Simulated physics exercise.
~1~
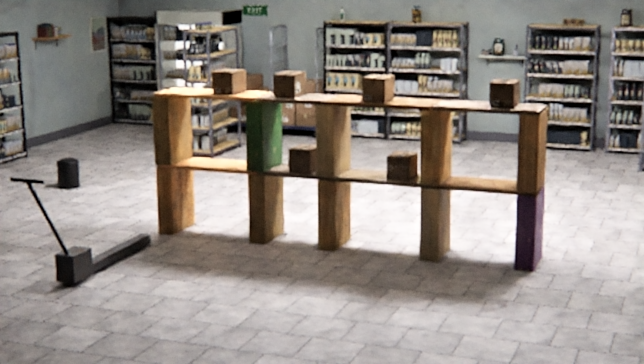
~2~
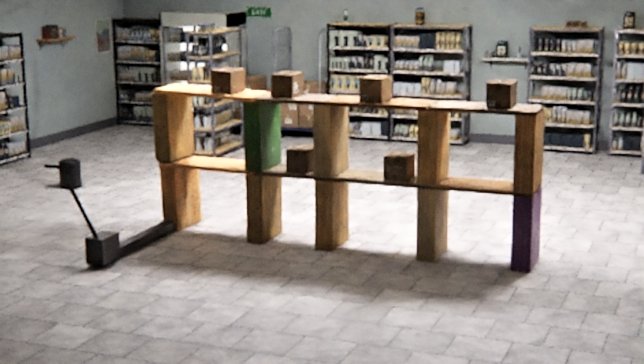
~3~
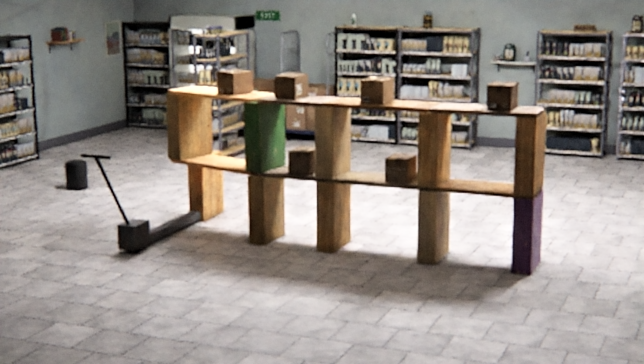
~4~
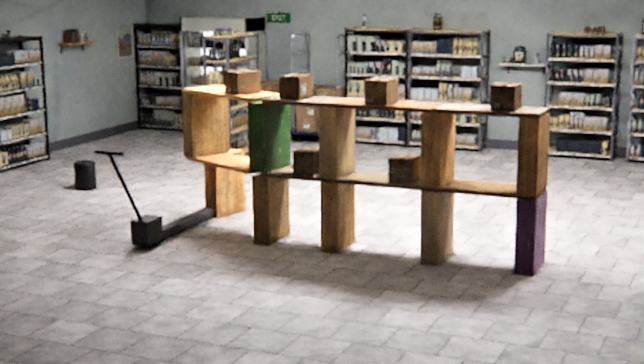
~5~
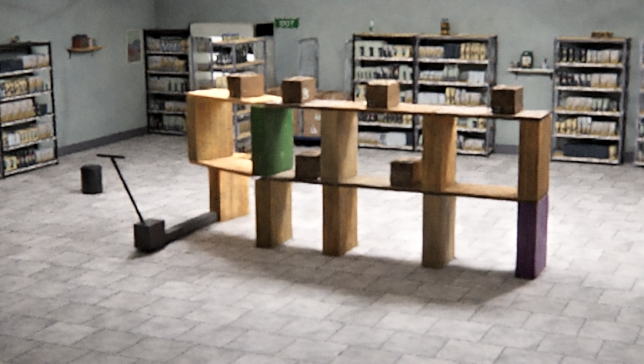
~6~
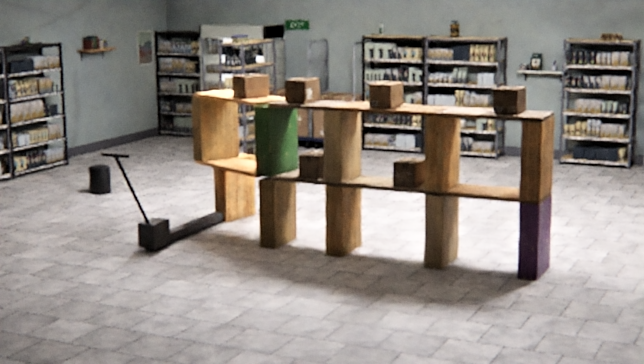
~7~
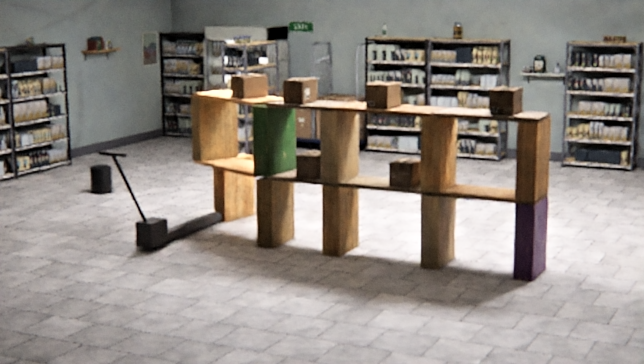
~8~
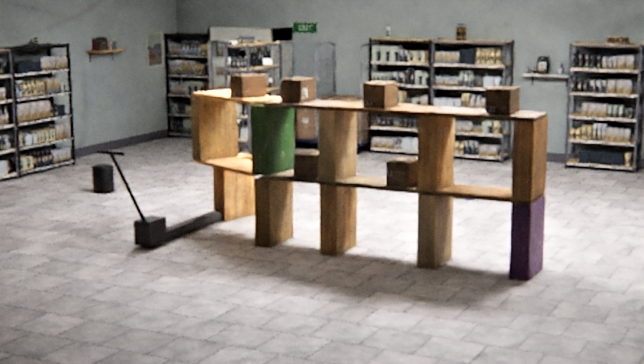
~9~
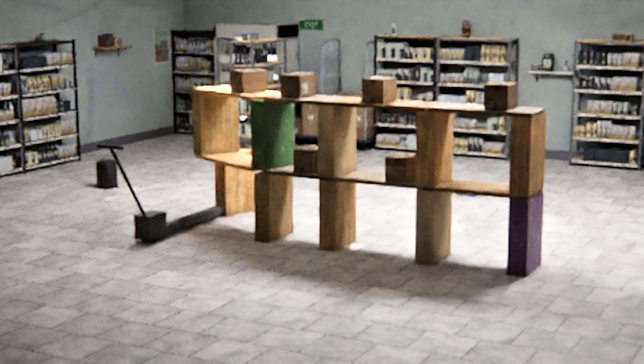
To begin with, a two-tier shelf of boards and upright timber slabs, one green and one purple, stands on a tiled floor with small boxes on it, while a low dark jack with a long handle waits at the left. The jack then slides right towards the foot of the leftmost lower upright. It pushes that upright a little inwards, and the left end of the structure shifts slightly out of line. The jack then stops, and the view drifts gently around the room. At the end every slab, board and box is still up, with the purple upright unmoved.
